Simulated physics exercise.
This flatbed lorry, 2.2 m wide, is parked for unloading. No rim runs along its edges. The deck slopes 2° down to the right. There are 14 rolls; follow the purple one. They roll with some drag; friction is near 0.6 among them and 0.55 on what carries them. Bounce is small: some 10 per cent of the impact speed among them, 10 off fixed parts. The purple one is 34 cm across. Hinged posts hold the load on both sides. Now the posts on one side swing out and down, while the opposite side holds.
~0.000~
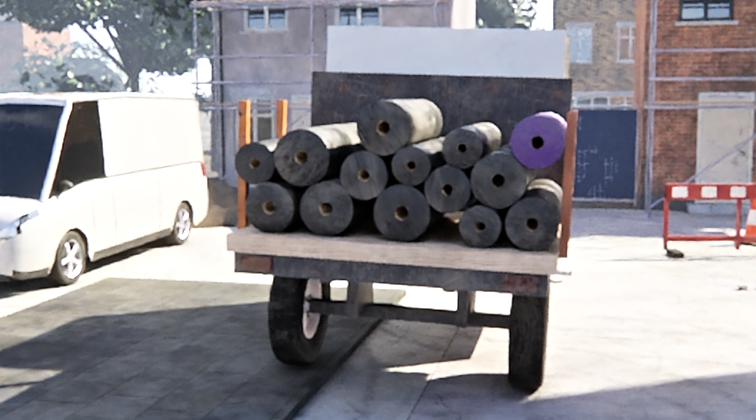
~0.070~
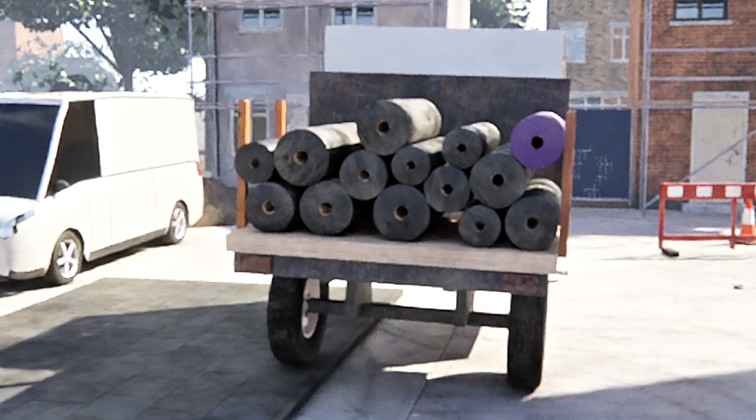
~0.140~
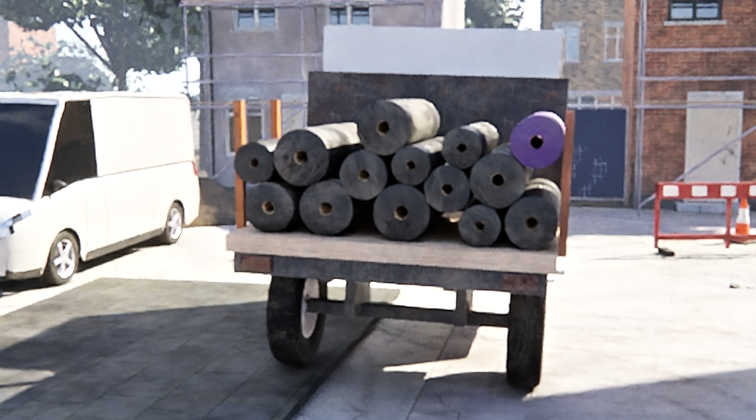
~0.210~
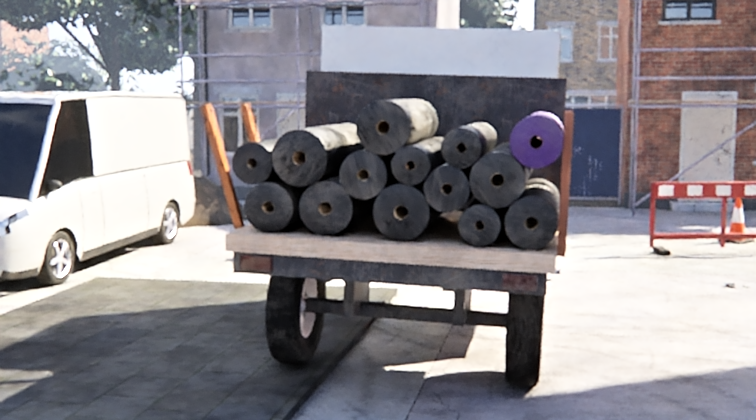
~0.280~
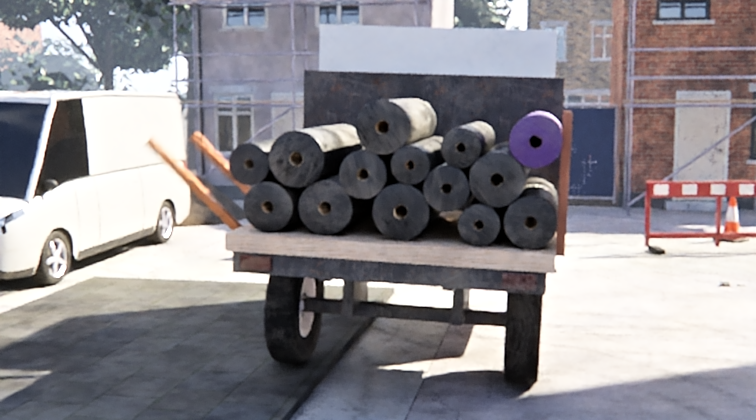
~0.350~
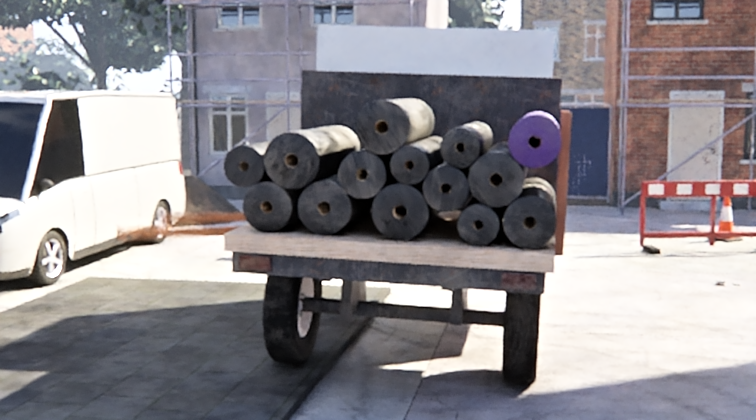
Dark rolls and one purple roll lying stacked on a flatbed as the left posts swing outward and down beside a white van.
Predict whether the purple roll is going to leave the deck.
The purple one remains on the deck.
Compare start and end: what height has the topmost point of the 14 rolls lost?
About 0 cm.
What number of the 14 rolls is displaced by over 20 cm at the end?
In all, 1.
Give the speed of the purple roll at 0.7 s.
Near 0.0 m/s.
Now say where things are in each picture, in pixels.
The first frame shows purple (537, 142); both sides upright; the deck slopes 2° down to the right; 5 of the 14 make up the bottom layer.
The second frame shows purple (537, 142); sides still shut.
The third frame shows purple (537, 142); both sides upright.
The fourth frame shows purple (536, 142); left posts out by 15°, tip at (208, 110).
The fifth frame shows purple (536, 142); left posts out by 50°, tip at (154, 144).
The sixth frame shows purple (535, 142); left posts out by 95°, tip at (125, 233).
Then, 0.7 s in, purple is up on others, 15 cm from the right edge; 1 gone from the deck.
In the end (3.0 s), purple is up on others, 15 cm from the right edge; 1 gone from the deck.
